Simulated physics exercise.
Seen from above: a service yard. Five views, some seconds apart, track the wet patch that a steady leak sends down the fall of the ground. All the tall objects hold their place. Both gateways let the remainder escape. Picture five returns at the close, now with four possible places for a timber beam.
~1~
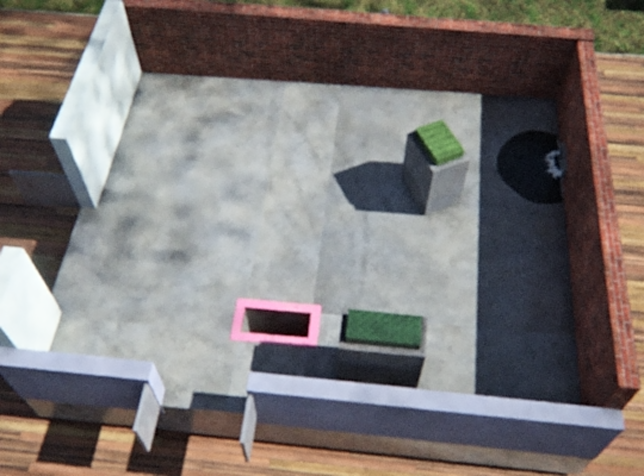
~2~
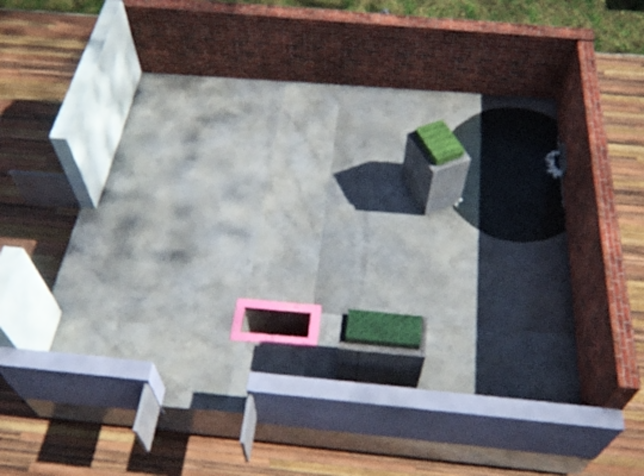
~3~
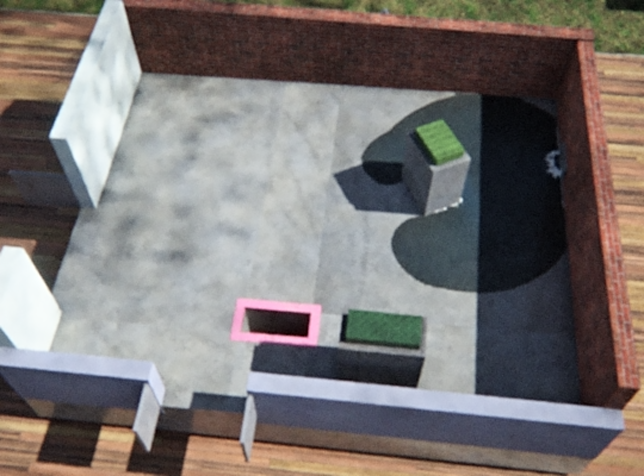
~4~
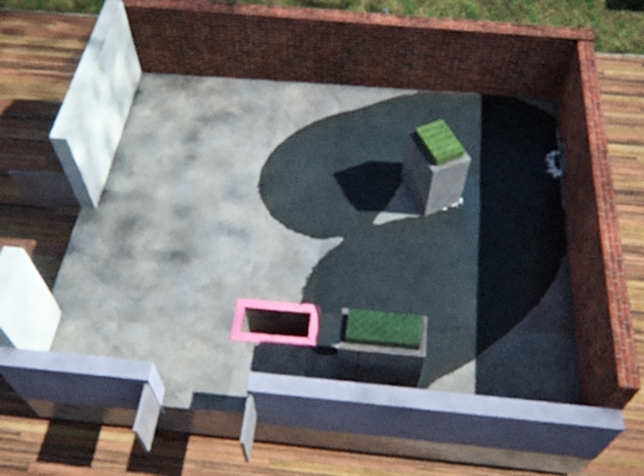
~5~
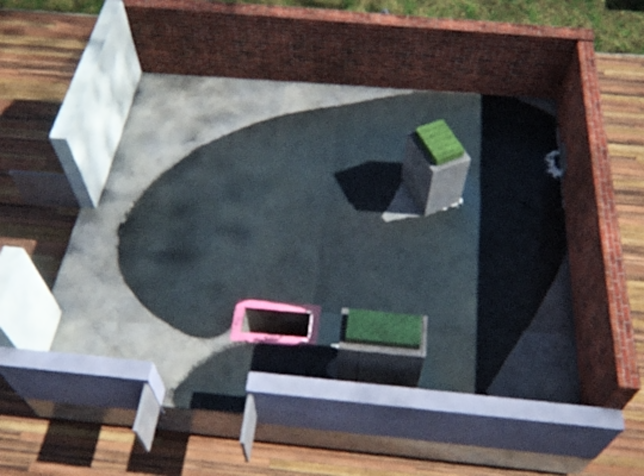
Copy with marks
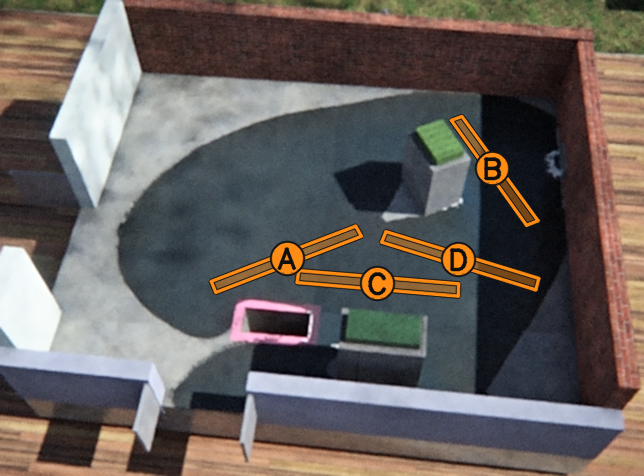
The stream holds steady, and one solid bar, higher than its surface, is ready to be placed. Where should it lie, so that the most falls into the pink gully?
Use spot A.
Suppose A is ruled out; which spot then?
That would be B.
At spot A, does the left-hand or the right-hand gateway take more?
More leaves on the left.
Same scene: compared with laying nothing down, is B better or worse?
Worse.
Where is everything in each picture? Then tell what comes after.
Outfall at (564, 162); pink gully at (276, 323); open gate at (209, 393); open gate at (79, 258); 3 % of the ground under water, visible out to (505, 164); pink gully still dry, in the first picture.
In the second picture, 10 % of the ground under water, visible out to (458, 204); pink gully still dry.
In the third picture, 20 % of the ground under water, visible out to (367, 163); pink gully still dry.
In the fourth picture, 39 % of the ground under water, visible out to (332, 344); pink gully still dry.
In the fifth picture, 64 % of the ground under water, visible out to (125, 230); pink gully taking water.
In orange, A from (213, 286) to (358, 231); B from (456, 118) to (532, 223); C from (297, 276) to (458, 289); D from (383, 236) to (537, 284).
If A is chosen, about 27 % of the stream goes into the pink gully, about 73 % out by the gates.
If B is chosen, about 19 % of the stream goes into the pink gully, about 81 % out by the gates.
If C is chosen, about 4 % of the stream goes into the pink gully, about 96 % out by the gates.
If D is chosen, about 7 % of the stream goes into the pink gully, about 93 % out by the gates.
